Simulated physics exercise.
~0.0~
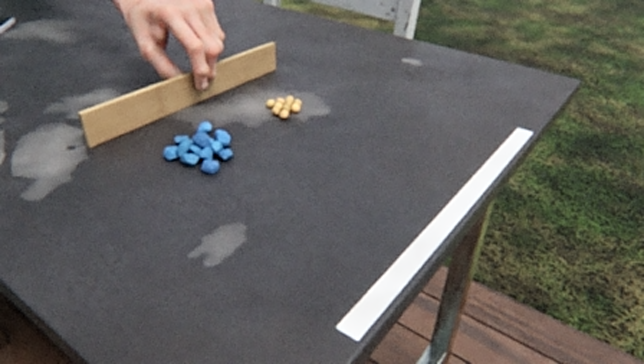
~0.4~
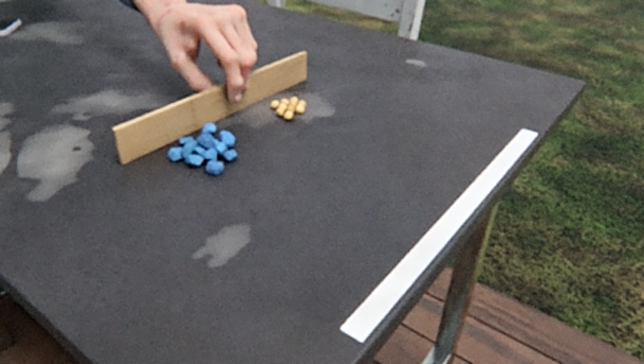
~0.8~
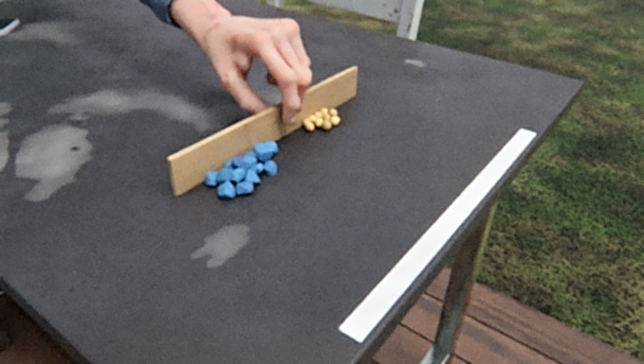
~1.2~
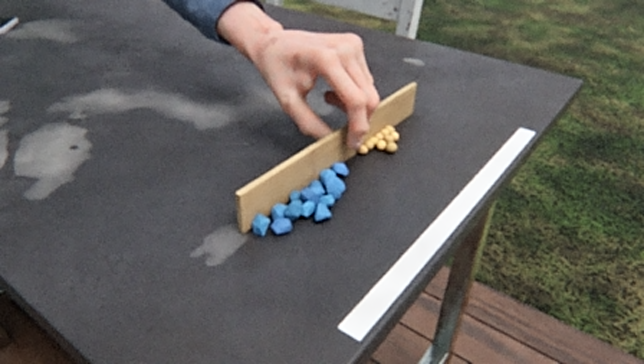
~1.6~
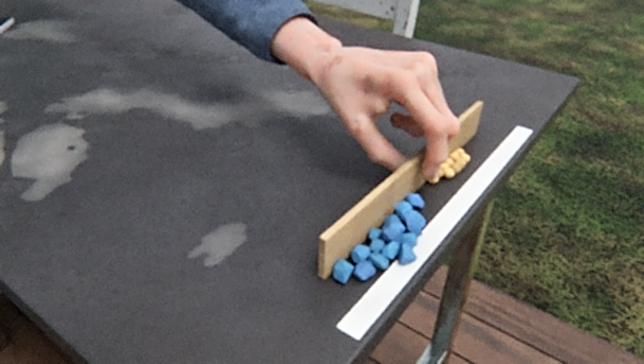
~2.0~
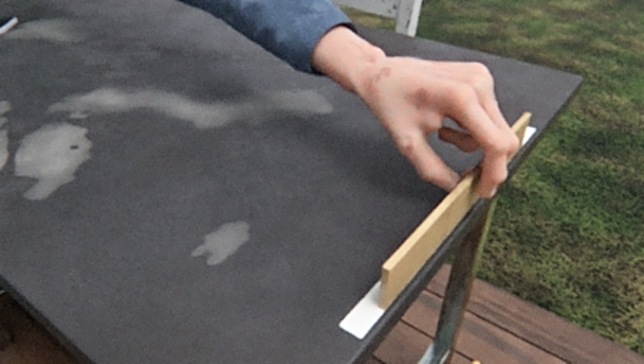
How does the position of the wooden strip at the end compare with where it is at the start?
At the start the strip stands toward the upper left of the table, well away from the white tape. By the end it is farther right and lower in view, standing on the tape at the table's edge.
On a dark outdoor table, a hand slides an upright strip of wood to the right, pushing a cluster of blue bits and a smaller yellow cluster toward the white tape, until the strip stands on the tape at the table's edge and both clusters are out of sight.
